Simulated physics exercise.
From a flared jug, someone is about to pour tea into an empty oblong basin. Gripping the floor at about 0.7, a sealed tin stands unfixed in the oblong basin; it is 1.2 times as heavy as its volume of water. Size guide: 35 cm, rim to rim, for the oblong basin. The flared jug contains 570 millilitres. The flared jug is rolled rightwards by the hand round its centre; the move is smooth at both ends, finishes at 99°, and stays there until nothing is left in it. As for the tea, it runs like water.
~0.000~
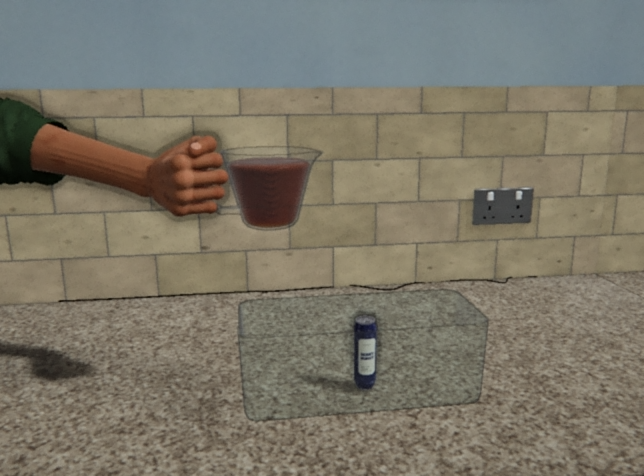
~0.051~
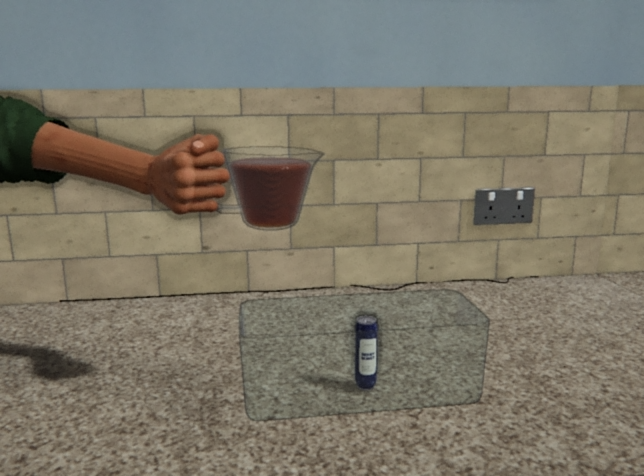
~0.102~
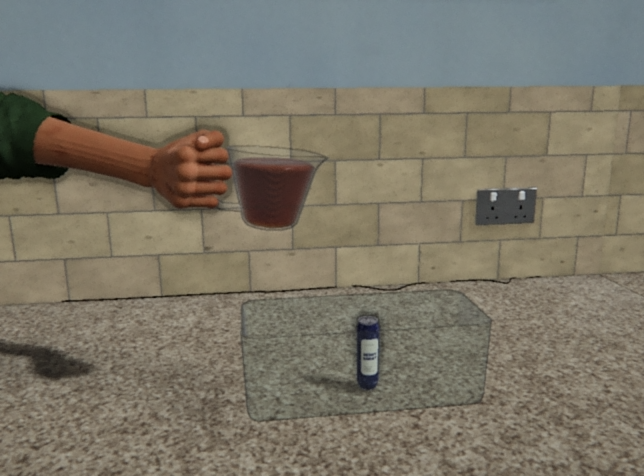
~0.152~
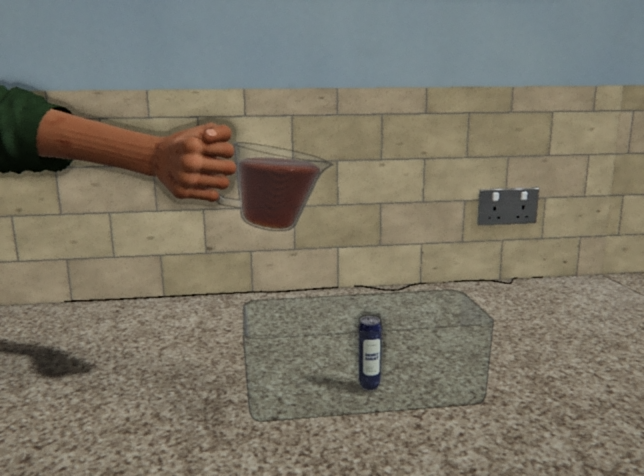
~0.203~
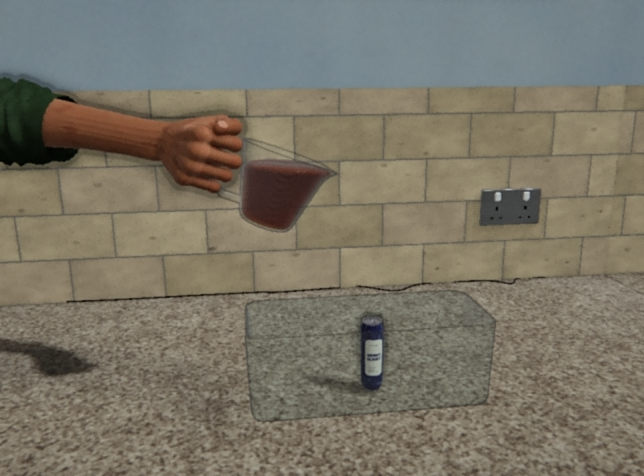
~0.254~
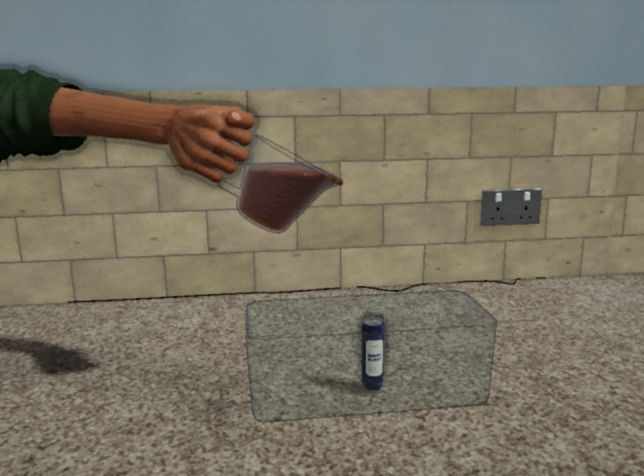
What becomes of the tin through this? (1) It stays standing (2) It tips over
2.
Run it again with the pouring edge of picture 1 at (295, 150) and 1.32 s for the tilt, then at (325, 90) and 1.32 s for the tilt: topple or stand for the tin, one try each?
Try 1: Still standing; try 2: Still standing.
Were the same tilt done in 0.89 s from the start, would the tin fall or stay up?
In that case the tin stays vertical.
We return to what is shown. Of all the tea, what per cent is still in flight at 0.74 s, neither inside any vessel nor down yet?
Around 16 percent of it is airborne.
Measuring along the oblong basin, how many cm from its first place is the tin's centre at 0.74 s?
Reading: Roughly 0 cm.
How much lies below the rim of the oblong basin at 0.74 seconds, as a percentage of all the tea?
Near 80 per cent of the total.
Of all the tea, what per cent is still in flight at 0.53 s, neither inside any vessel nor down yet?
40 %.
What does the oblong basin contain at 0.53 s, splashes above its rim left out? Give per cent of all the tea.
The basin holds roughly 20 in a hundred parts at that moment.
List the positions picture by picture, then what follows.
In the first picture, it leans 0°; its right rim is at (323, 151); the tea meets the walls at (227, 163) and (310, 161); the oblong basin's rim runs from (239, 320) to (472, 306); the tin's top is at (365, 323).
In the second picture, it leans 1°; its right rim is at (325, 152); the tea meets the walls at (228, 162) and (312, 162).
In the third picture, it leans 5°; its right rim is at (329, 156); the tea meets the walls at (232, 161) and (315, 163).
In the fourth picture, it leans 12°; its right rim is at (334, 163); the tea meets the walls at (238, 162) and (321, 165).
In the fifth picture, it leans 20°; its right rim is at (338, 173); the tea meets the walls at (244, 164) and (330, 168).
In the sixth picture, it leans 30°; its right rim is at (341, 184); the tea meets the walls at (245, 170) and (335, 176); 2 per cent is over the edge.
By 0.53 s the tilt is 88° and 40 per cent is still to pour; the tin stands where it began.
By 0.74 s the tilt is 99° and 5 per cent is still to pour; the tin stands where it began.
By 0.95 s the tilt is 99° and 0 per cent is still to pour; the tin leans 32°.
By 1.18 s the tilt is 99° and 0 per cent is still to pour; the tin lies on its side.
At rest the tin lies on its side.
